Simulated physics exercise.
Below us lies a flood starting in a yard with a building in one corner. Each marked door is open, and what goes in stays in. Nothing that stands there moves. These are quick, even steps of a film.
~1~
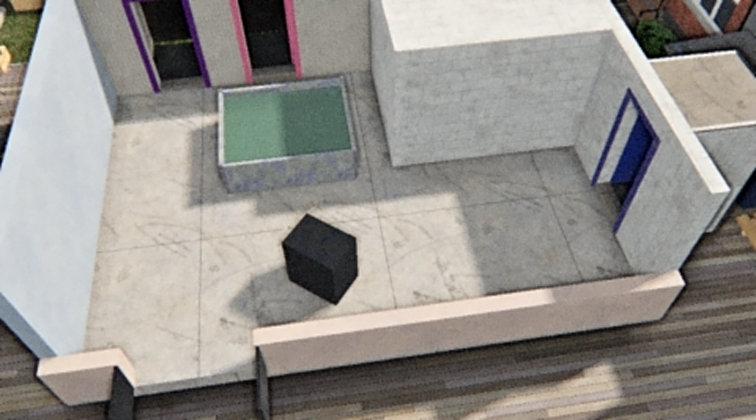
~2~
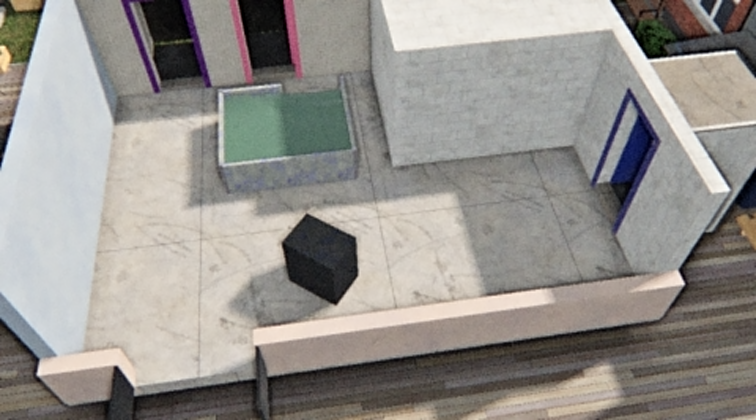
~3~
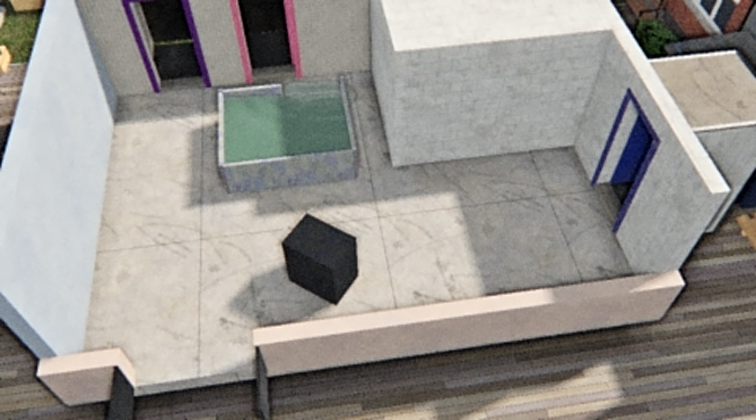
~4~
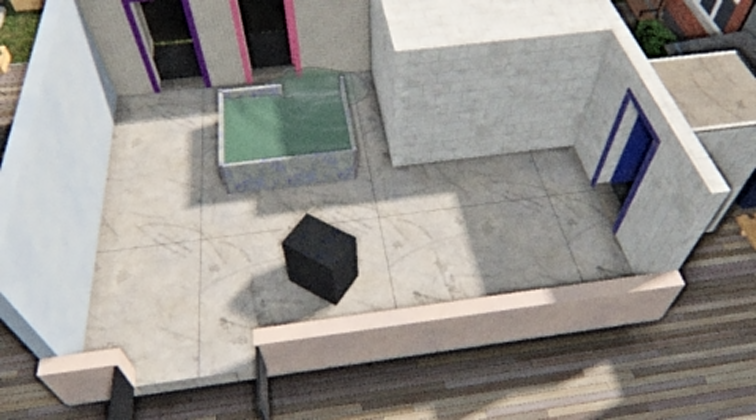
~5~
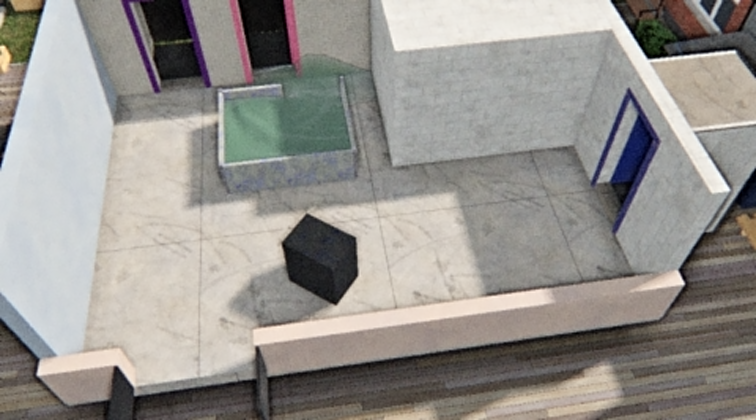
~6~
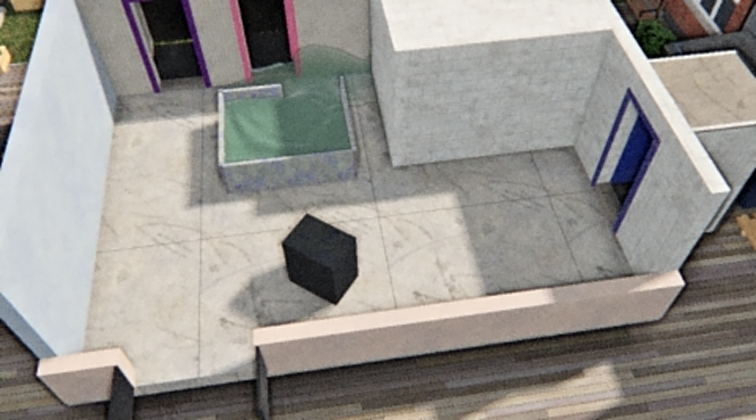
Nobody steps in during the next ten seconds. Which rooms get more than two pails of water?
The blue door admits no more than that; the purple door admits no more than that; the pink door lets in a lot.
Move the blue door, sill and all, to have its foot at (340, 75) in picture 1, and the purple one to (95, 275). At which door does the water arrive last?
Last comes the purple-painted one.
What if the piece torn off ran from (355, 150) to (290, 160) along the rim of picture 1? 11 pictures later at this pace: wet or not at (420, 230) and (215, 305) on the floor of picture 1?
In that order: Under water, wet.
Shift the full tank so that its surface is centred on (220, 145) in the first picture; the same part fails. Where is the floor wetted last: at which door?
I say the door marked blue.
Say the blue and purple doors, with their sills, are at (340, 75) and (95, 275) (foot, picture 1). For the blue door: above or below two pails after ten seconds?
In short: The blue door lets more in.
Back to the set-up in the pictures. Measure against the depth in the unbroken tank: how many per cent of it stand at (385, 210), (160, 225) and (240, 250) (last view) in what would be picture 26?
About 10, 0 and 0 per cent.
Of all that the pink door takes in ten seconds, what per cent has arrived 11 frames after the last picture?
Close to 60 %.
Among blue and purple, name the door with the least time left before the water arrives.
I say the door marked purple.
A moment on, water covers 10 % of the floor; the blue door not reached, the purple door wet at the sill, nothing in, the pink door over two buckets in.
Next, water covers 25 % of the floor; the blue door not reached, the purple door wet at the sill, nothing in, the pink door far over two buckets in.
Then, water covers 40 % of the floor; the blue door not reached, the purple door wet at the sill, nothing in, the pink door far over two buckets in.
Later, water covers 75 % of the floor; the blue door wet at the sill, nothing in, the purple door wet at the sill, nothing in, the pink door far over two buckets in.
In the end, water covers 95 % of the floor; the blue door wet at the sill, nothing in, the purple door under two buckets in, the pink door far over two buckets in.
